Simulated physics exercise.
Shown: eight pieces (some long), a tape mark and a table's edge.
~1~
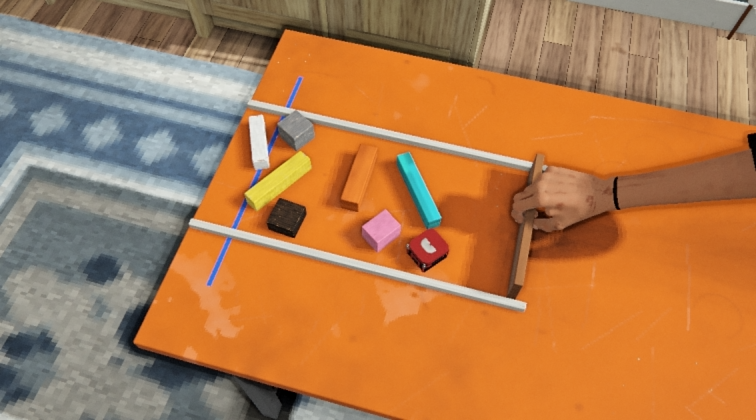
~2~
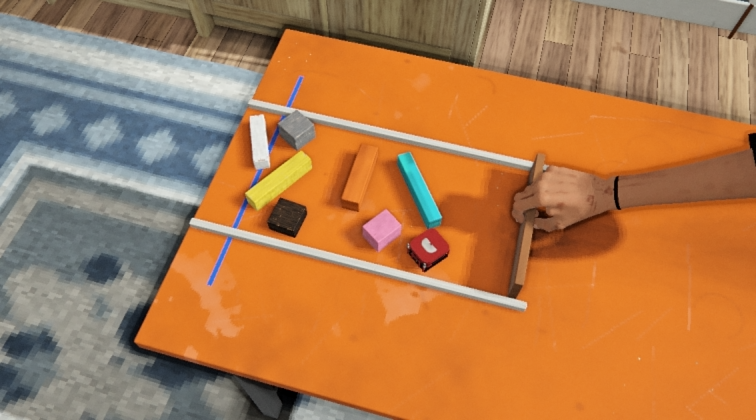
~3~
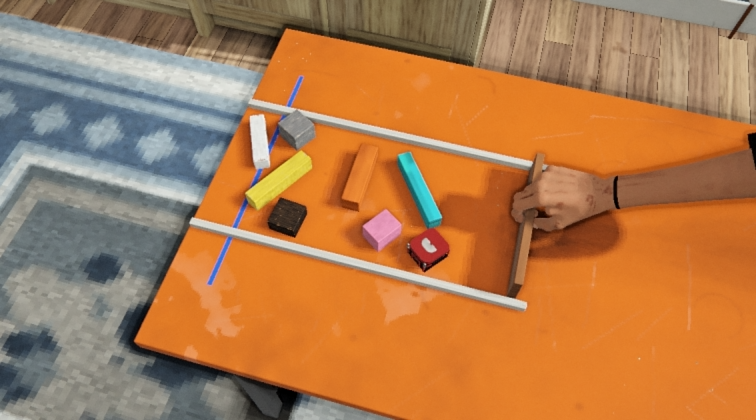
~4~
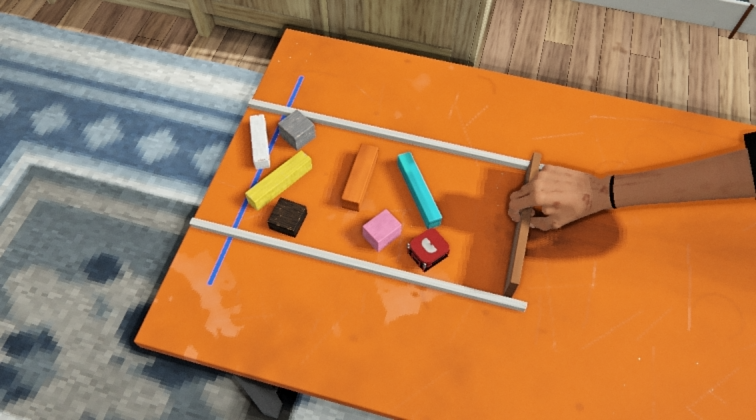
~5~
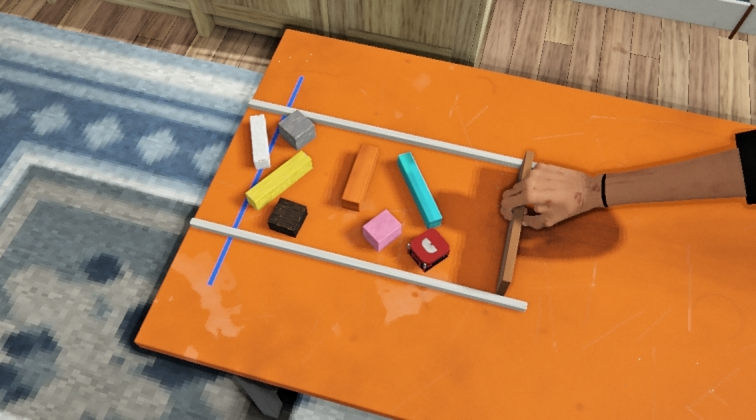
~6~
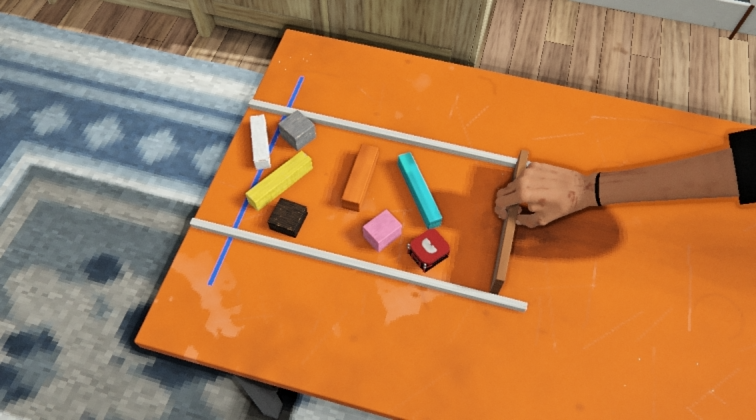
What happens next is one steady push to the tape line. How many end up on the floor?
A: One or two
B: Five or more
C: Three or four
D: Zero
Answer: C.
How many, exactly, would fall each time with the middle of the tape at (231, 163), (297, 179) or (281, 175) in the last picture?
The counts would be 7, 0 and 1.
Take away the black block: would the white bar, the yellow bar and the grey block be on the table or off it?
The white bar: Drops. The yellow bar: Drops. The grey block: Drops.
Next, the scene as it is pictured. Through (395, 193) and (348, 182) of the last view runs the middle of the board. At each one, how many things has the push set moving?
The number moved is 4 and then 5.
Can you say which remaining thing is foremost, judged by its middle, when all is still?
The pink block finishes closest.
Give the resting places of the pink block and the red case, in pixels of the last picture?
The pink block stops around (223, 183); the red case around (225, 211).
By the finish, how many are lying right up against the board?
It's touching 2 at the end.
Soon after, none off yet; white bar at rest near (260, 142); grey block at rest near (297, 131); yellow bar at rest near (280, 181).
Then, none off yet; white bar at rest near (260, 142); grey block at rest near (297, 131); yellow bar moving near (276, 179).
At rest, the number that fall off is three or four; fallen, black block, yellow bar, grey block and white bar.
